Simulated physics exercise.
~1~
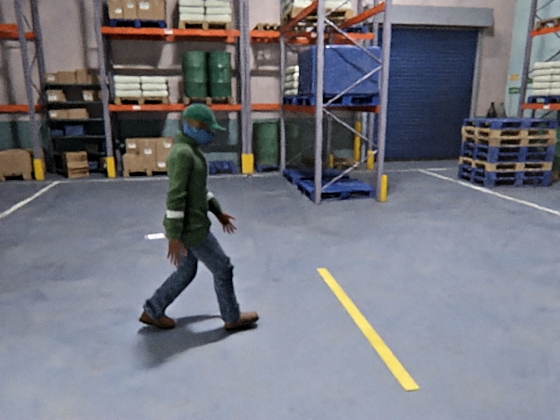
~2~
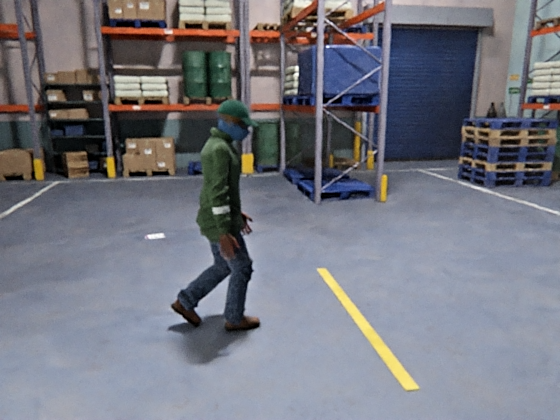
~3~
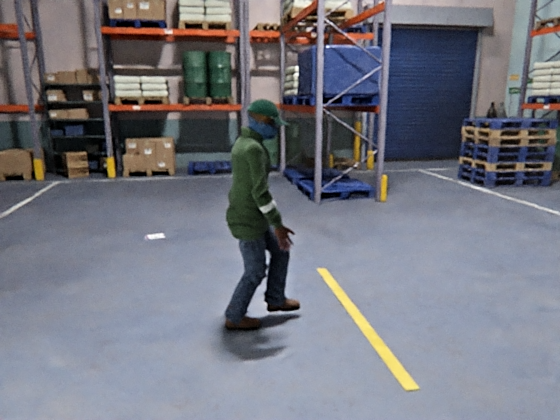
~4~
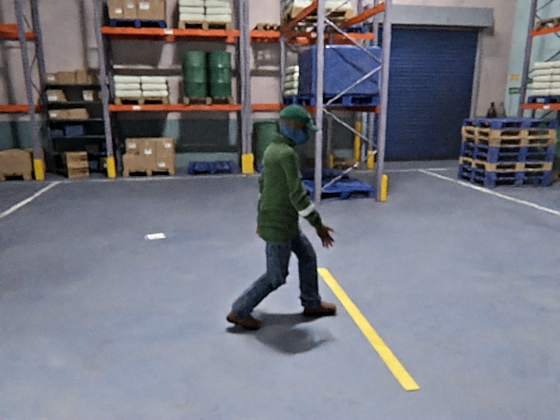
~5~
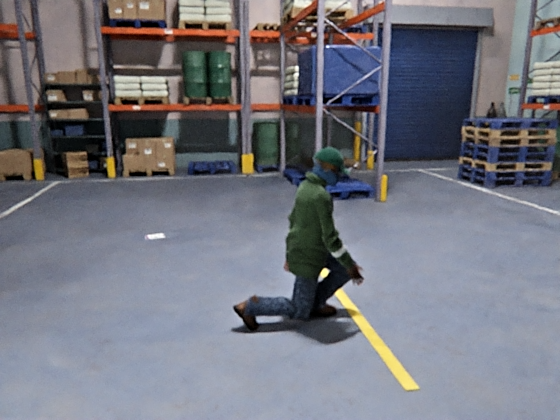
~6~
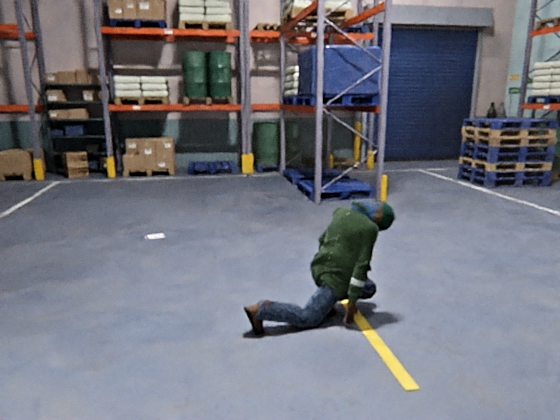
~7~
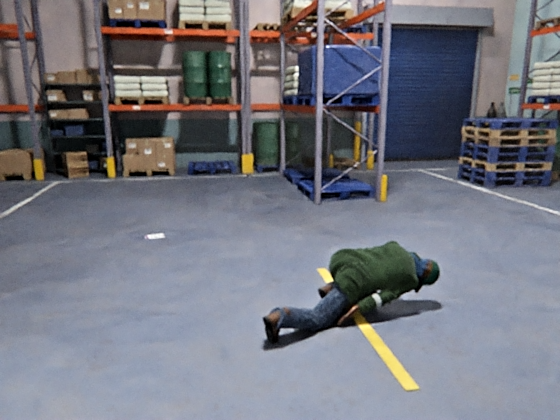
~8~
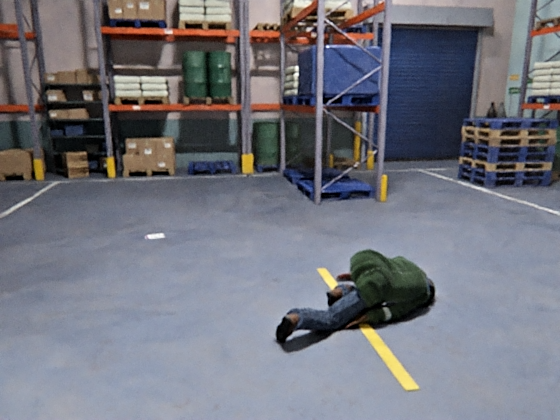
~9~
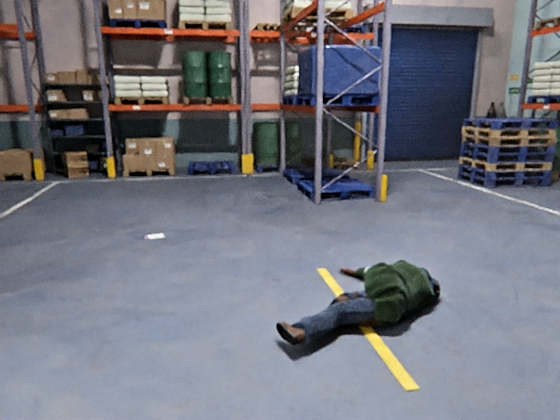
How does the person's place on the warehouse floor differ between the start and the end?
At the start the person was upright on the open floor to the left of the yellow strip. By the end they were farther right and lower in view, lying across the strip.
